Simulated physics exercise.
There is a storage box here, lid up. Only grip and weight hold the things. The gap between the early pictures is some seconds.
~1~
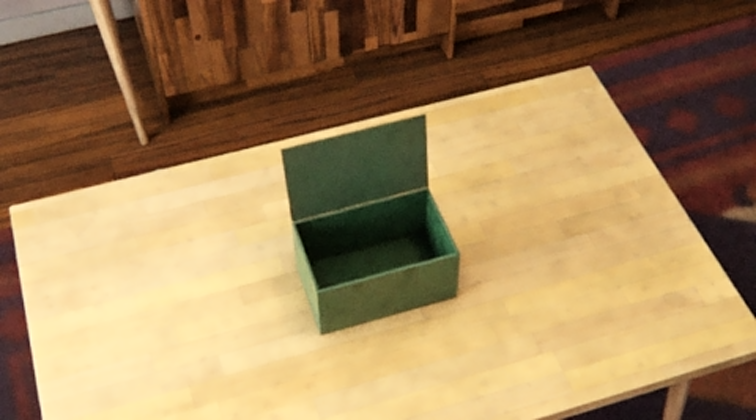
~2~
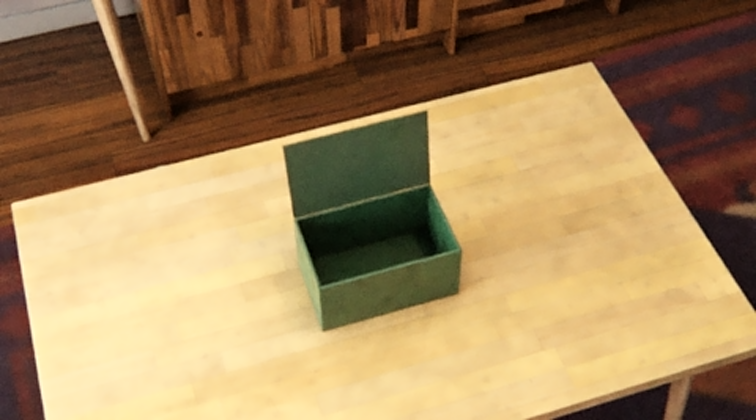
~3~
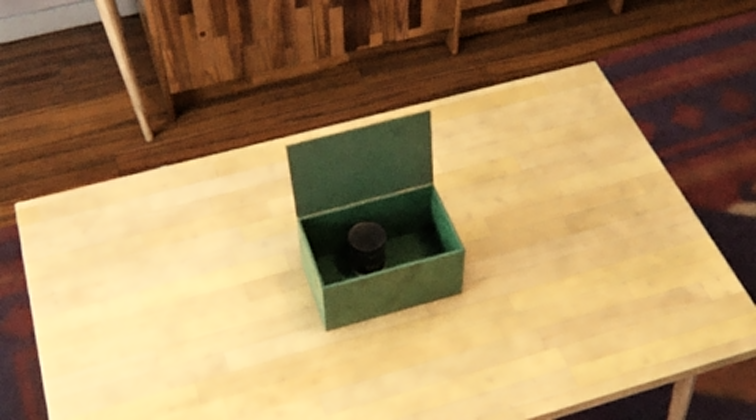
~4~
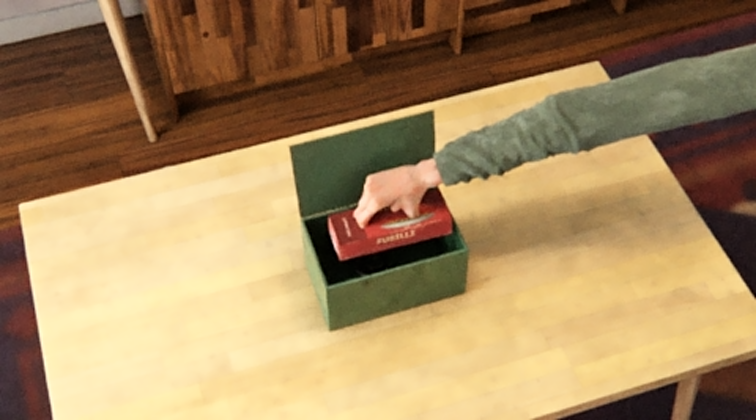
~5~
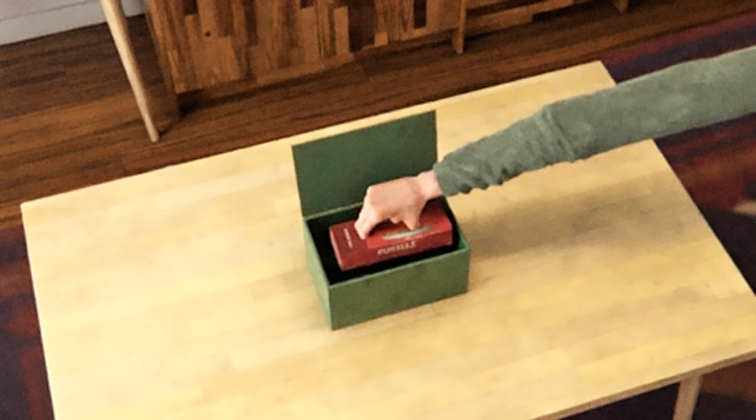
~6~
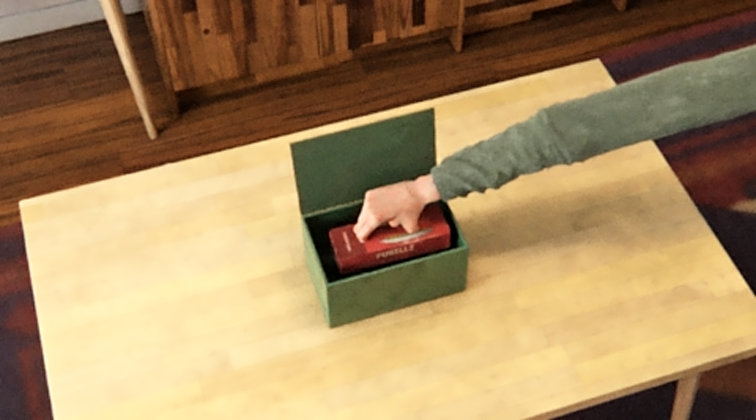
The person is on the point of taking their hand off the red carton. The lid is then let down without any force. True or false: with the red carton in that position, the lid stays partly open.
False, the lid closes.
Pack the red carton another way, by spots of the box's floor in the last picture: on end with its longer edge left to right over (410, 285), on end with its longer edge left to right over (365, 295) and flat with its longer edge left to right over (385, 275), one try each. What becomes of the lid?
The first time it is kept open, the next time it is kept open, and the last time it goes down completely.
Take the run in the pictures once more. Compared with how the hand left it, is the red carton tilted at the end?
Simply put, it gets tilted.
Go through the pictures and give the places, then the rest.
In the first frame, the last thing is not in view yet.
In the second frame, the last thing is not in view yet.
In the third frame, the last thing is not in view yet; black tin (368, 250).
The fourth frame shows on its way; red carton (391, 224).
The fifth frame shows on its way; red carton (391, 235).
The sixth frame shows in place under the hand; red carton (390, 239).
Then, 0.90 s later than the last frame, lid starting down; red carton on its side near (394, 277).
Then, 1.60 s later than the last frame, lid 60° above the rim; red carton on its side near (394, 277).
Then, 2.20 s later than the last frame, lid 18° above the rim; red carton on its side near (394, 277).
When it is over, lid shut; lying over in the box, red carton; black tin as before. End places, in pixels of the last picture, red carton near (394, 277).
